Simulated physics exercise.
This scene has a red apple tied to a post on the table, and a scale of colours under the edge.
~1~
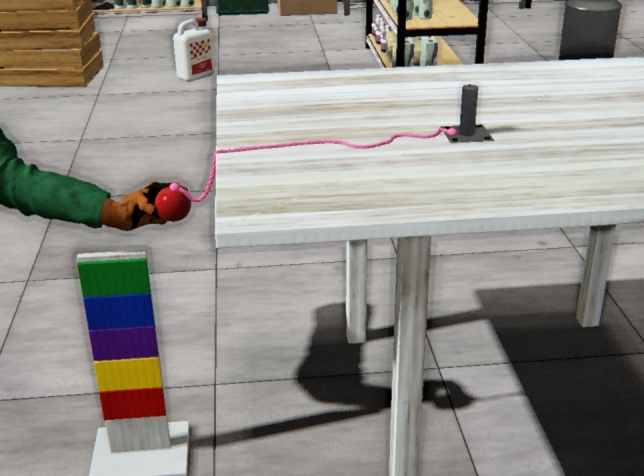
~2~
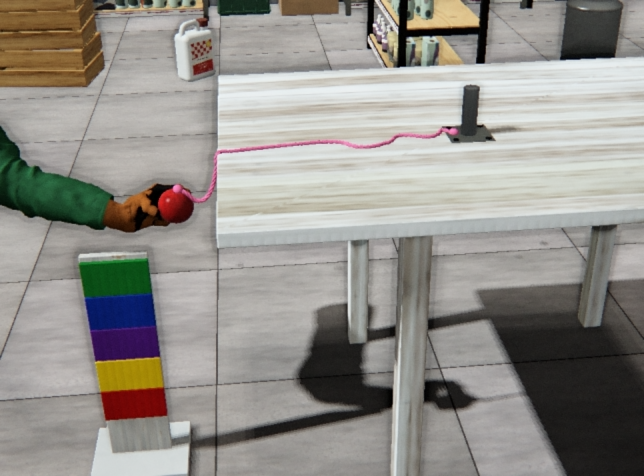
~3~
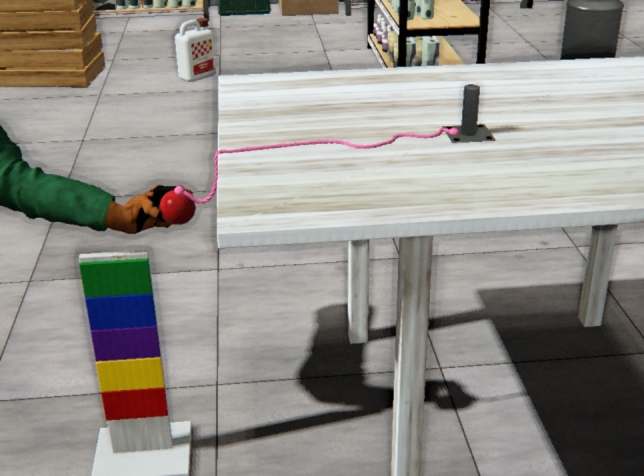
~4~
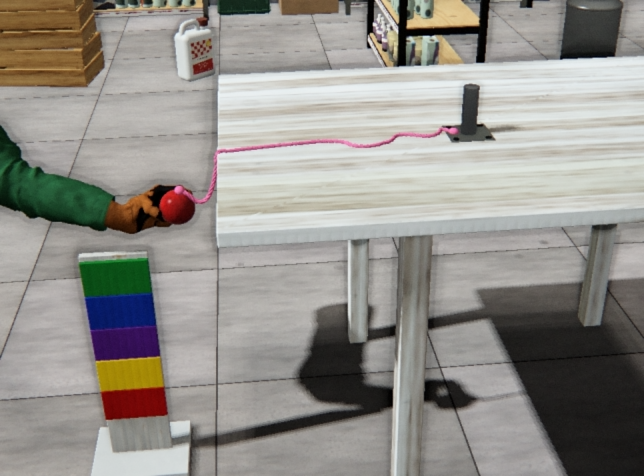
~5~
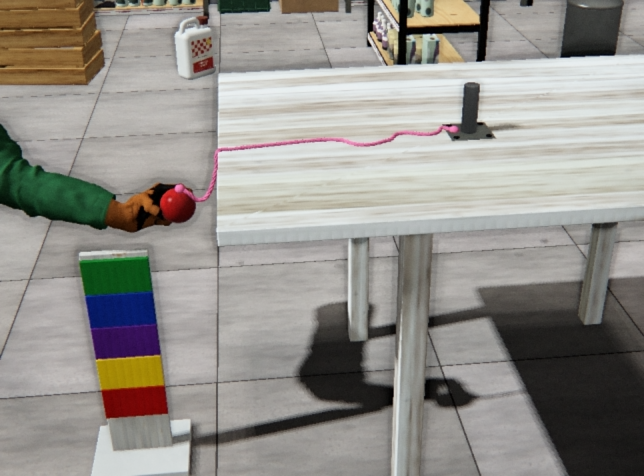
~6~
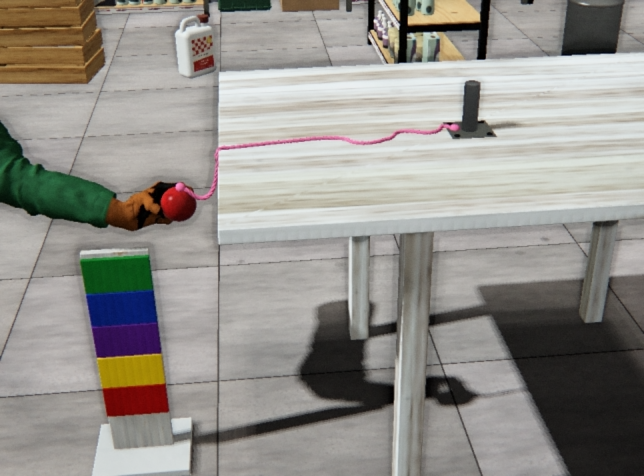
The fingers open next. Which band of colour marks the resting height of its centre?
The green band marks it.
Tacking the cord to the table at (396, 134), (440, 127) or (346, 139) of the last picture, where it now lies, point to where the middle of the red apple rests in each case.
Pixel spots, one per try: About (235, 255), (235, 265), (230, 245).
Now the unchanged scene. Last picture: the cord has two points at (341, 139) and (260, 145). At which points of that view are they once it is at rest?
The first at (312, 140), the second at (230, 146).
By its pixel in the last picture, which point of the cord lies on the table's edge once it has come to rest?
That spot is near (247, 146).
Soon after, apple near (215, 252); level with green.
After that, apple near (220, 269); level with green.
And then, apple near (243, 265); level with green.
In the end, apple near (232, 266); level with green. At green.
